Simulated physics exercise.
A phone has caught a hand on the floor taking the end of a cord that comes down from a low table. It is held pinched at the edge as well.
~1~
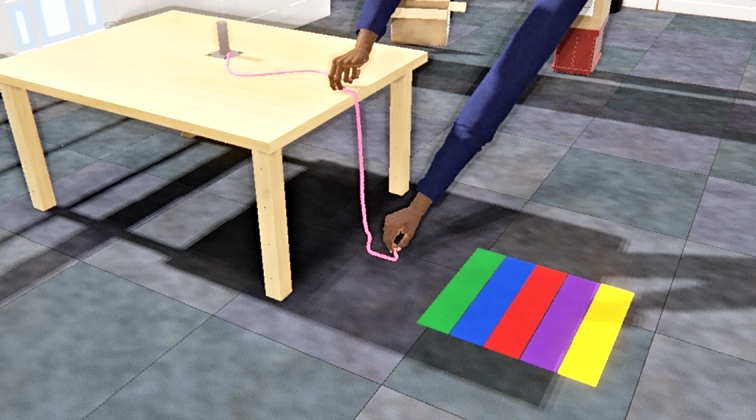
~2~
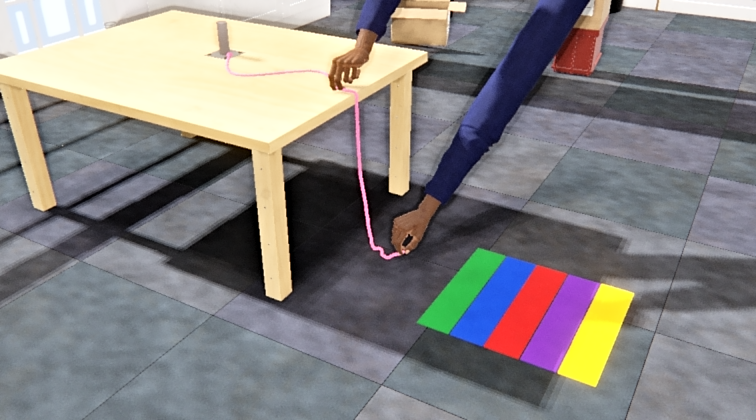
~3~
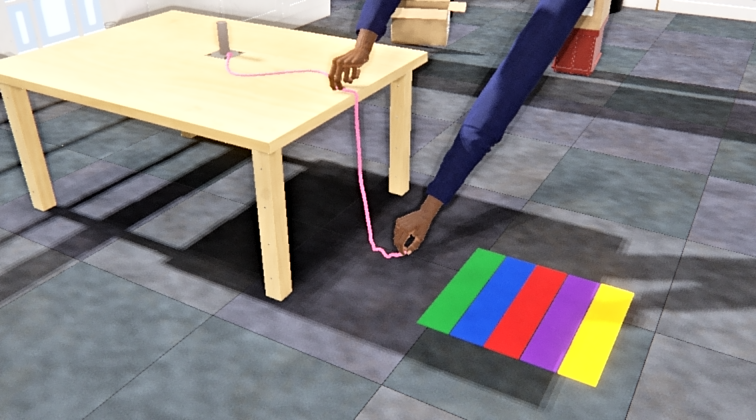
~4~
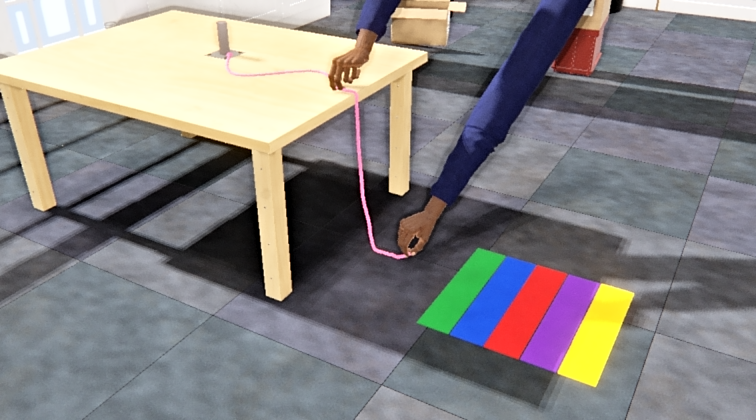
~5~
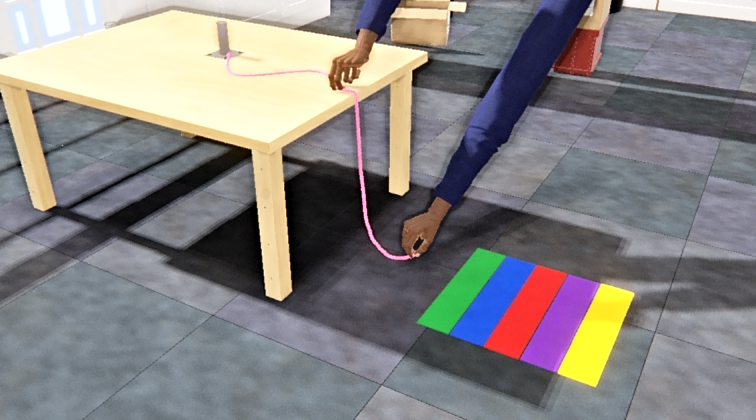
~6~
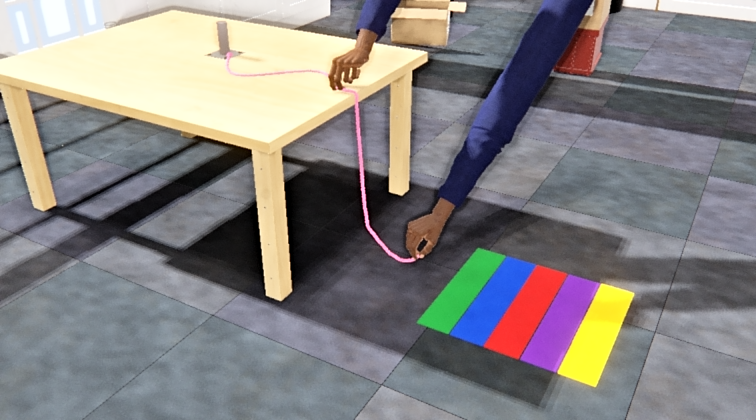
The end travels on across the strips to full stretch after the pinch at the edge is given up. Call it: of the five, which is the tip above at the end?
The purple strip.
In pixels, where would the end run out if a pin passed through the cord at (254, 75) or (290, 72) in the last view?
The spots come out as (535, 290) and (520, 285), in that order.
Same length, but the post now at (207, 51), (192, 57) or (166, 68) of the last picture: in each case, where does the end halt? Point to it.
Try by try, around (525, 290), (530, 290) and (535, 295).
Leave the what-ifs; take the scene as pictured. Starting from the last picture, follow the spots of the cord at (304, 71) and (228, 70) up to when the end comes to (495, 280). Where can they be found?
They sit at (330, 80) and (265, 64), in that order.
Soon after, end near (495, 280); over blue.
After that, end near (538, 293); over red.
At the stop, end near (564, 301); over purple. It halts on the purple strip.
